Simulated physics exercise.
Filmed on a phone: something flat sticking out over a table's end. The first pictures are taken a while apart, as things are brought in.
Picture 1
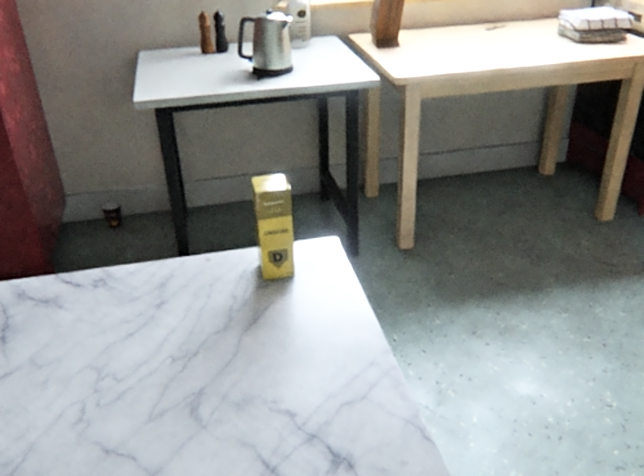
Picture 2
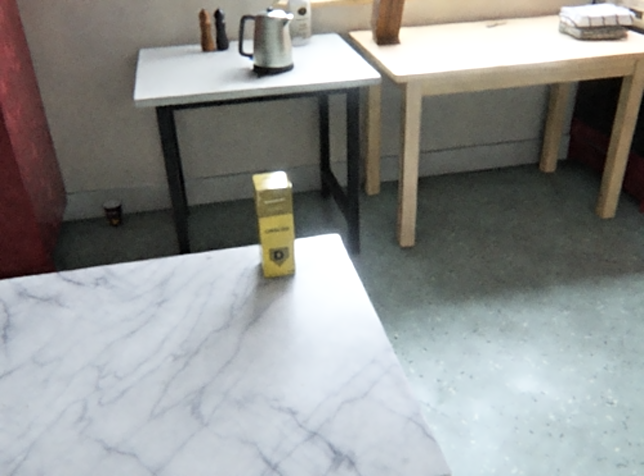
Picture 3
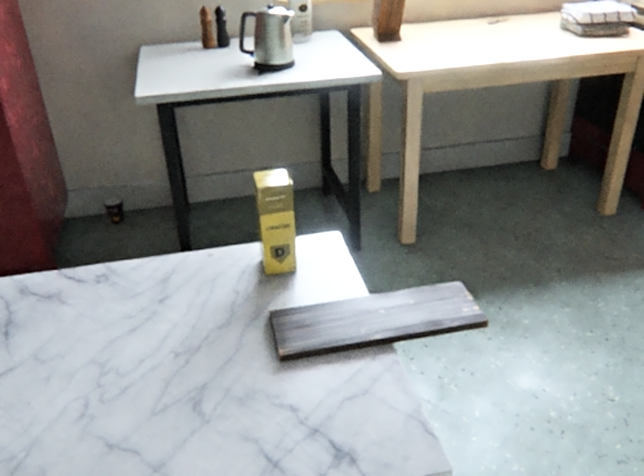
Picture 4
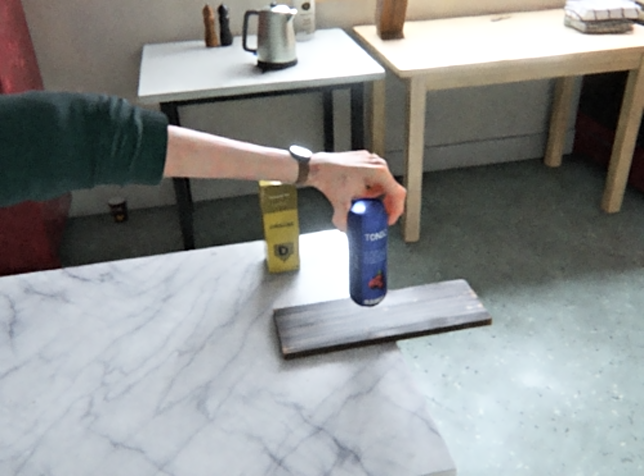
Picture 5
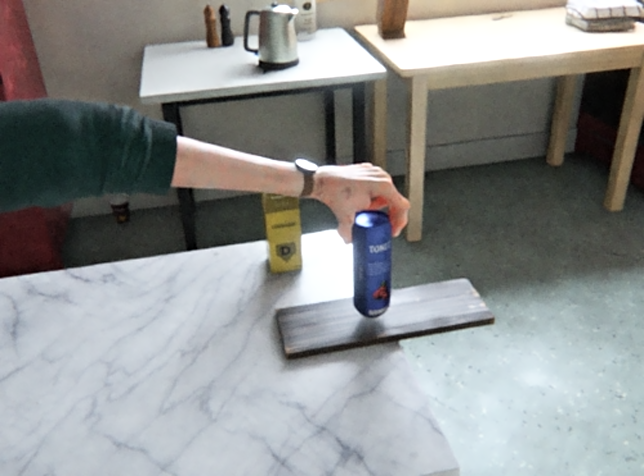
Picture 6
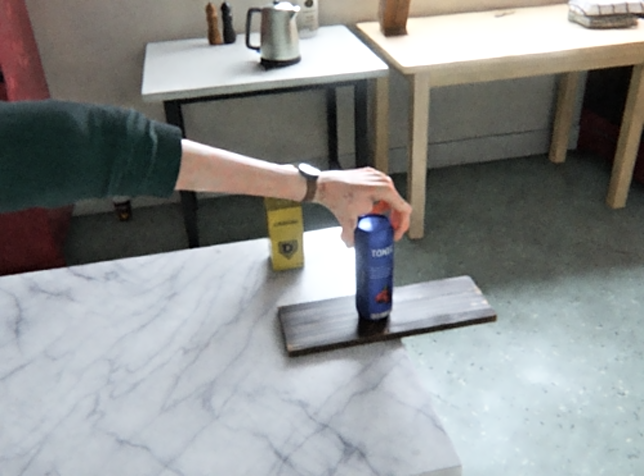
To begin with, a yellow carton stands alone near the corner of a marble-patterned table, with a kettle on another table behind. Next, a dark flat board appears, jutting past the table's right edge. Then a hand reaches in from the left, lowers a blue can onto the board and keeps holding it.
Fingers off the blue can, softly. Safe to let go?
The plank holds.
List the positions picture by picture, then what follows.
The last thing is not in view yet; yellow carton (274, 228), in the first picture.
The last thing is not in view yet; yellow carton (275, 226), in the second picture.
The last thing is not in view yet; yellow carton (276, 223), in the third picture.
Coming down; blue can (368, 254); yellow carton (279, 221), in the fourth picture.
Coming down; blue can (372, 265); yellow carton (281, 221), in the fifth picture.
Set down, still held; blue can (374, 269); yellow carton (284, 219), in the sixth picture.
Then, 0.20 s past the last view, nothing moves.
Then, 0.60 s past the last view, blue can resting near (374, 269).
Finally, all 3 still in place. Final places as the last picture's camera would see them, blue can near (374, 269). The plank keeps its balance.
